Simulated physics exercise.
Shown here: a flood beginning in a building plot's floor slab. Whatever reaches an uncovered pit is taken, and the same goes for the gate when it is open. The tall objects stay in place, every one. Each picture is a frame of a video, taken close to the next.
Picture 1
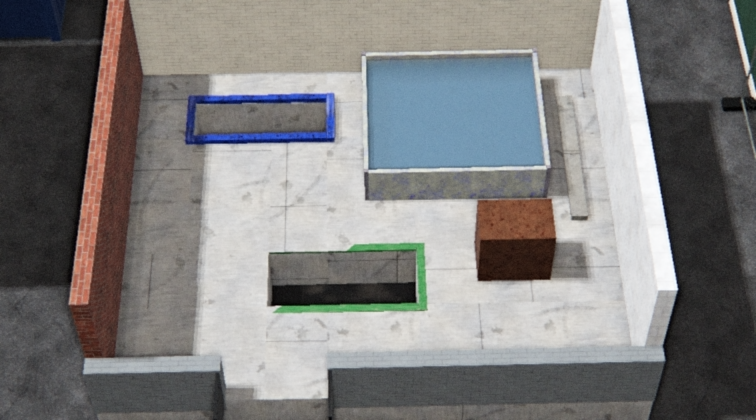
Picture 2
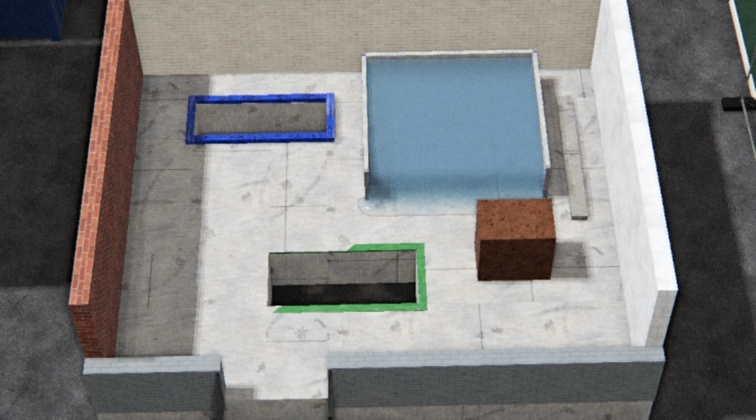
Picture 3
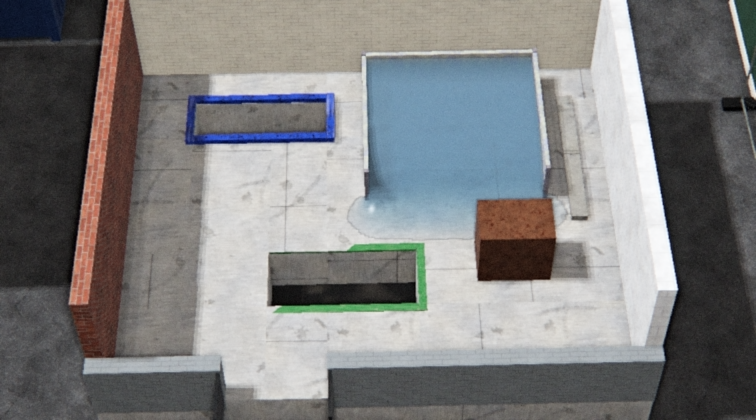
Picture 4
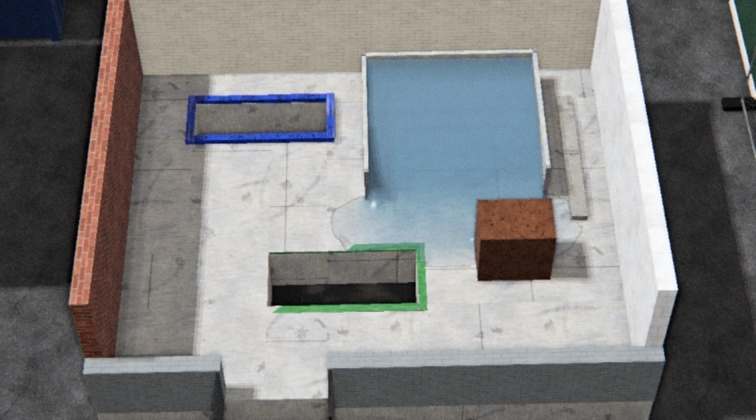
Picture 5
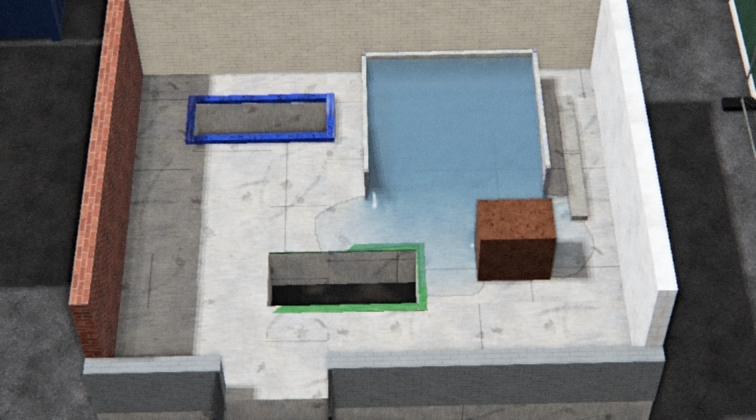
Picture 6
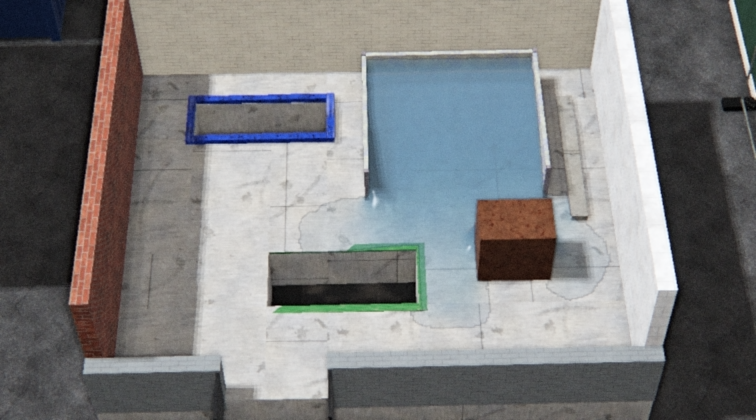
Water tank in a walled building plot opening at the front, water pouring out and spreading across the pale floor around a brown block.
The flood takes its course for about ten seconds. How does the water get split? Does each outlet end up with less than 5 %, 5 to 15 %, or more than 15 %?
Result: The gate lands in the bottom band - below five per cent, the green pit lands in the top band - past fifteen per cent, the blue pit lands in the bottom band - below five per cent.
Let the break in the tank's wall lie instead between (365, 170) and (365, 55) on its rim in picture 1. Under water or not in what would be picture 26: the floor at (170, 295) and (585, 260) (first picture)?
Respectively: Swamped and spared.
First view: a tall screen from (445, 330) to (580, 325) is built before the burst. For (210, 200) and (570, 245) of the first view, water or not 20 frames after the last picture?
In turn, the first is spared and the second submerged.
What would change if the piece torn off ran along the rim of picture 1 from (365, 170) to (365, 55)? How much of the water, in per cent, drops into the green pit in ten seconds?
Green: 20 %.
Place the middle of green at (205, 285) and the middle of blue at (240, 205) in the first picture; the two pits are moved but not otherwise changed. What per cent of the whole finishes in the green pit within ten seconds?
Share for green: 25 in a hundred.
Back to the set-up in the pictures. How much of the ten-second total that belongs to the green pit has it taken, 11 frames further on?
Working it through, I arrive at 35 %.
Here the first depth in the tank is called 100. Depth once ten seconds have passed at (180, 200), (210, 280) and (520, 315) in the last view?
Going in order, that's 2, 6 and 8 %.
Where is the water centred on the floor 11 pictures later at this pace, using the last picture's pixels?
Estimate: (477, 205).
A moment on, water covers 25 % of the floor; the gate 0 %, the green pit 9 %, the blue pit 0 %.
Next, water covers 35 % of the floor; the gate 0 %, the green pit 19 %, the blue pit 0 %.
Then, water covers 55 % of the floor; the gate 0 %, the green pit 30 %, the blue pit 0 %.
Later, water covers 65 % of the floor; the gate 1 %, the green pit 45 %, the blue pit 0 %.
In the end, water covers 80 % of the floor; the gate 2 %, the green pit 56 %, the blue pit 0 %.
